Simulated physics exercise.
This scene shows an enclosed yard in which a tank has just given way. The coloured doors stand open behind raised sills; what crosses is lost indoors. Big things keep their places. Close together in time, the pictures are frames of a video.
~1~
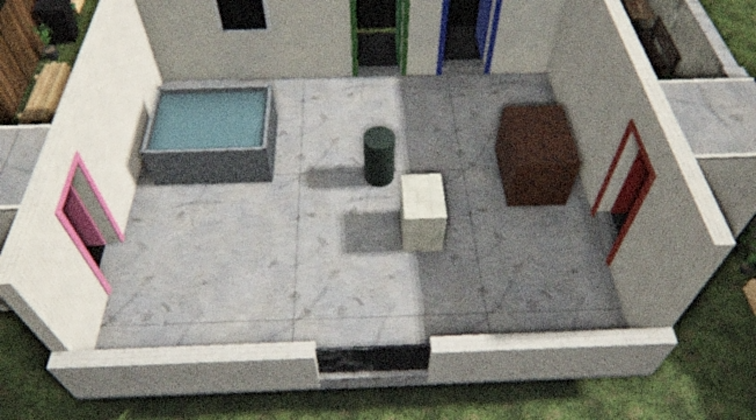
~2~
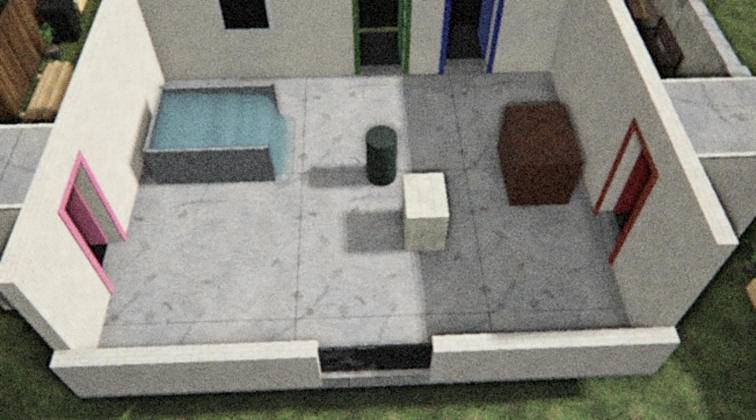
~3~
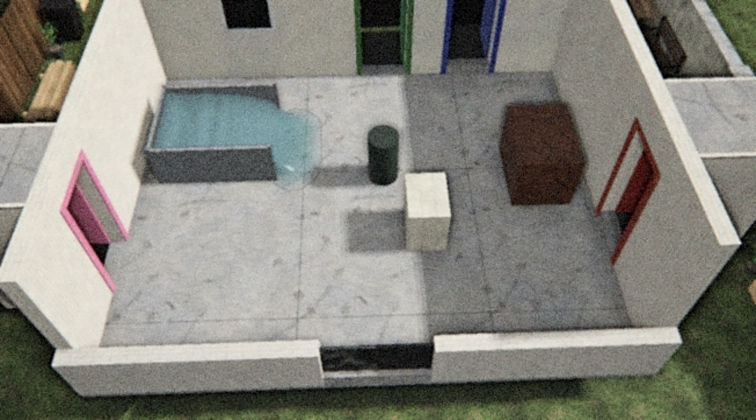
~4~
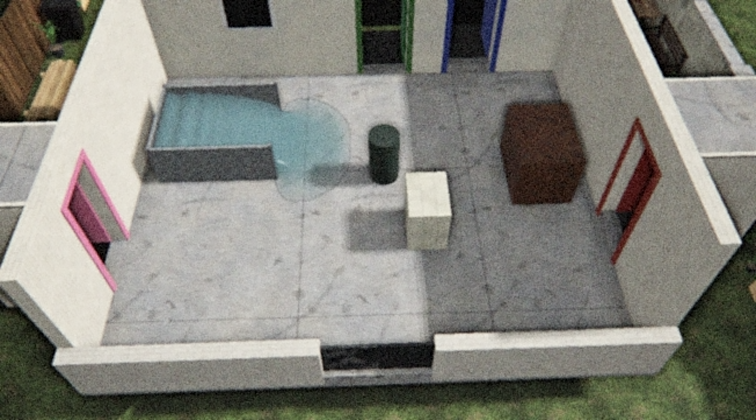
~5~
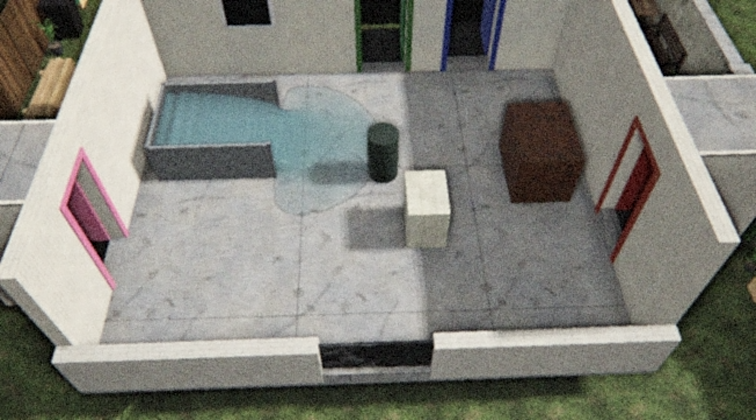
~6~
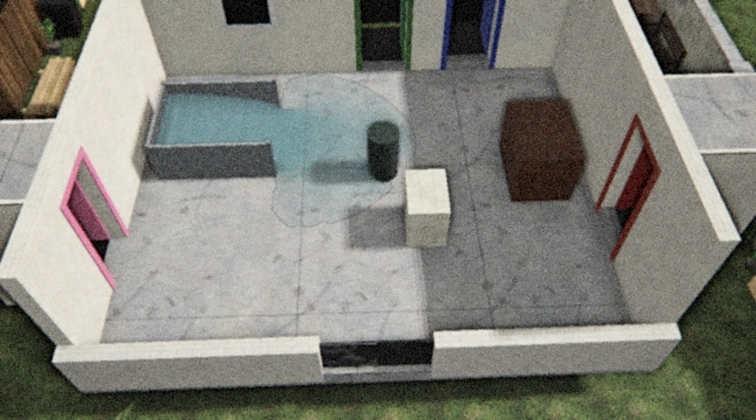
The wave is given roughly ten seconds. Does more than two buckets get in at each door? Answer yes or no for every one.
Green door: Yes, blue door: No, pink door: No, red door: No.
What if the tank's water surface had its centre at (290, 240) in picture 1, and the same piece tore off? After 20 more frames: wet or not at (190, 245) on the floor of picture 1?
Point status: Unsoaked.
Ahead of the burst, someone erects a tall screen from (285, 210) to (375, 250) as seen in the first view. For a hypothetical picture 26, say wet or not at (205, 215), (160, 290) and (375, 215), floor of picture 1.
In order: Untouched, untouched, soaked.
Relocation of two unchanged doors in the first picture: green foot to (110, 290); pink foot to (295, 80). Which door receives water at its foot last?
Last: The green-painted one.
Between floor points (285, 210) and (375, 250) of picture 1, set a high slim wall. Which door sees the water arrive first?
That'd be the green door.
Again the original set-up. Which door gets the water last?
Result: The pink door.
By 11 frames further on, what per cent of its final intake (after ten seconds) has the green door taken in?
Close to 30 %.
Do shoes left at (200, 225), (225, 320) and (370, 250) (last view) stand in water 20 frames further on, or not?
First spared, then spared, then swamped.
A moment on, water covers 35 % of the floor; the green door wet at the sill, nothing in, the blue door not reached, the pink door not reached, the red door not reached.
Next, water covers 45 % of the floor; the green door under two buckets in, the blue door wet at the sill, nothing in, the pink door not reached, the red door not reached.
Then, water covers 55 % of the floor; the green door over two buckets in, the blue door wet at the sill, nothing in, the pink door not reached, the red door wet at the sill, nothing in.
Later, water covers 70 % of the floor; the green door over two buckets in, the blue door under two buckets in, the pink door not reached, the red door wet at the sill, nothing in.
In the end, water covers 90 % of the floor; the green door over two buckets in, the blue door under two buckets in, the pink door wet at the sill, nothing in, the red door wet at the sill, nothing in.
